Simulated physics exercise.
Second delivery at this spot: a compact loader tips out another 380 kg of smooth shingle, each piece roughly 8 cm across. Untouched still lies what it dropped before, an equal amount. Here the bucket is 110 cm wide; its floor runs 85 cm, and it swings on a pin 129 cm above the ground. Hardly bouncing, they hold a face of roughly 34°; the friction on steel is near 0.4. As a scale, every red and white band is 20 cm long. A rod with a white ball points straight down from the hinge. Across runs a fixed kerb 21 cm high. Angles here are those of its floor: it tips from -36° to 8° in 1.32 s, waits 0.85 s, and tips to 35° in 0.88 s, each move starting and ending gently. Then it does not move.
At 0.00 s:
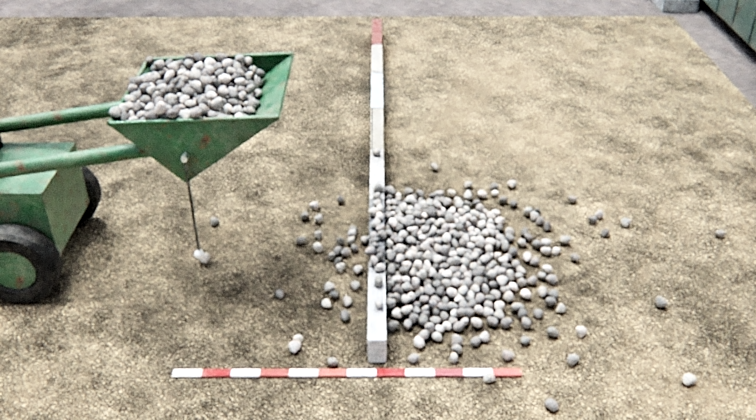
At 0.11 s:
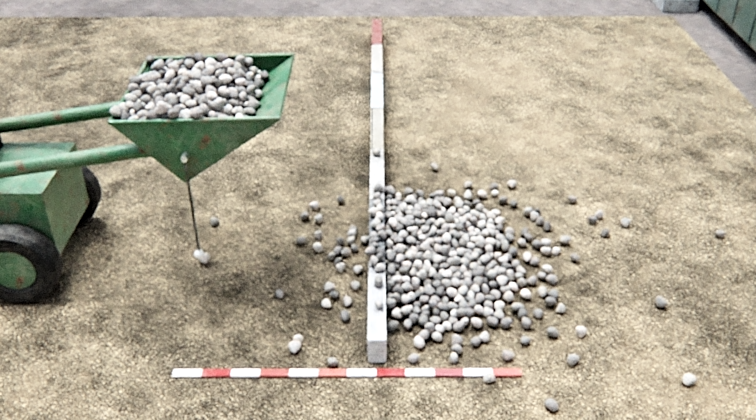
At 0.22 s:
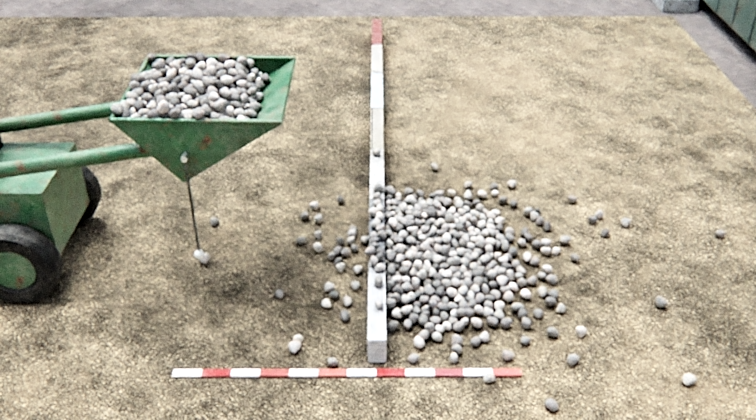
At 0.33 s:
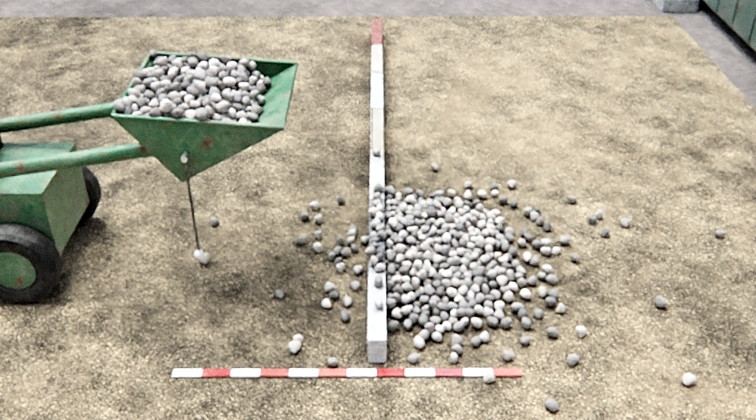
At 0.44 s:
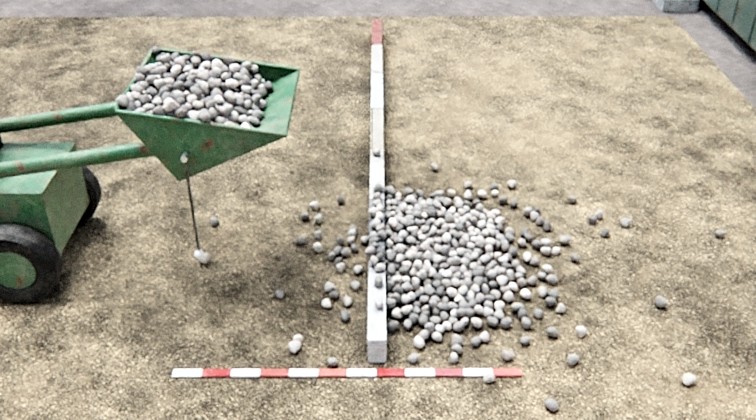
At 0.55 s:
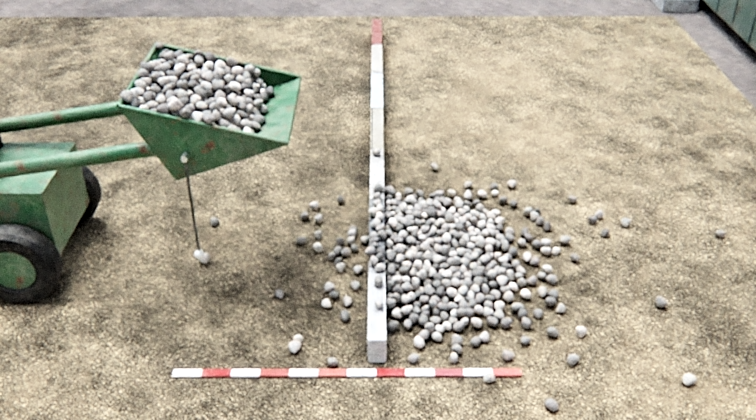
On a patch of bare, sandy ground, a green loader's bucket full of smooth grey stones slowly tilted forward a little, the stones shifting slightly inside, while an earlier heap lay still against a pale kerb.
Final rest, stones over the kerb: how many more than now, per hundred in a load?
0 per hundred.
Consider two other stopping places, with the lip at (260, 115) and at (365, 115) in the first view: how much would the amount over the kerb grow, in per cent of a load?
Near 0 in a hundred, then near 75 in a hundred.
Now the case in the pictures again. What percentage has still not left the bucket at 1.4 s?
Near 95 per cent of the load is held.
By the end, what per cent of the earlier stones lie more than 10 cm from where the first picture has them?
0 %.
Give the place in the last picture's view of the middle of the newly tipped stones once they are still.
Around (329, 249) in the last picture.
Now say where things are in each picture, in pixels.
The first frame shows lip at (279, 117), floor tilted -36°, highest stones at (201, 70). The earlier load is highest near (377, 228), 25 cm above ground level, 9 % on this side of the kerb, 91 % over the kerb.
The second frame shows lip at (280, 119), floor tilted -35°, highest stones at (196, 72); the stones move at 0.1 m/s on average.
In the third frame, the bucket is at -33°, its lip at (281, 122); the top of the load is at (173, 70); the stones move at 0.1 m/s on average.
In the fourth frame, the bucket is at -29°, its lip at (284, 128); the top of the load is at (167, 67); the stones move at 0.1 m/s on average.
The fifth frame shows lip at (286, 135), floor tilted -25°, highest stones at (157, 67); the stones move at 0.2 m/s on average.
In the sixth frame, the bucket is at -19°, its lip at (288, 143); the top of the load is at (159, 64); the stones move at 0.2 m/s on average.
After 1.0 s the floor is at 1°; in per cent of one load, 100 in the bucket, 9 on this side of the kerb, 91 over the kerb; the foremost stones are at (630, 245).
After 1.4 s the floor is at 8°; in per cent of one load, 96 in the bucket, 12 on this side of the kerb, 91 over the kerb; the foremost stones are at (630, 245).
After 3.5 s the floor is at 35°; in per cent of one load, 1 in the bucket, 108 on this side of the kerb, 91 over the kerb; the foremost stones are at (630, 245).
After 6.1 s the floor is at 35°; in per cent of one load, 0 in the bucket, 109 on this side of the kerb, 91 over the kerb; the foremost stones are at (630, 245). Net gain over the kerb, 0.
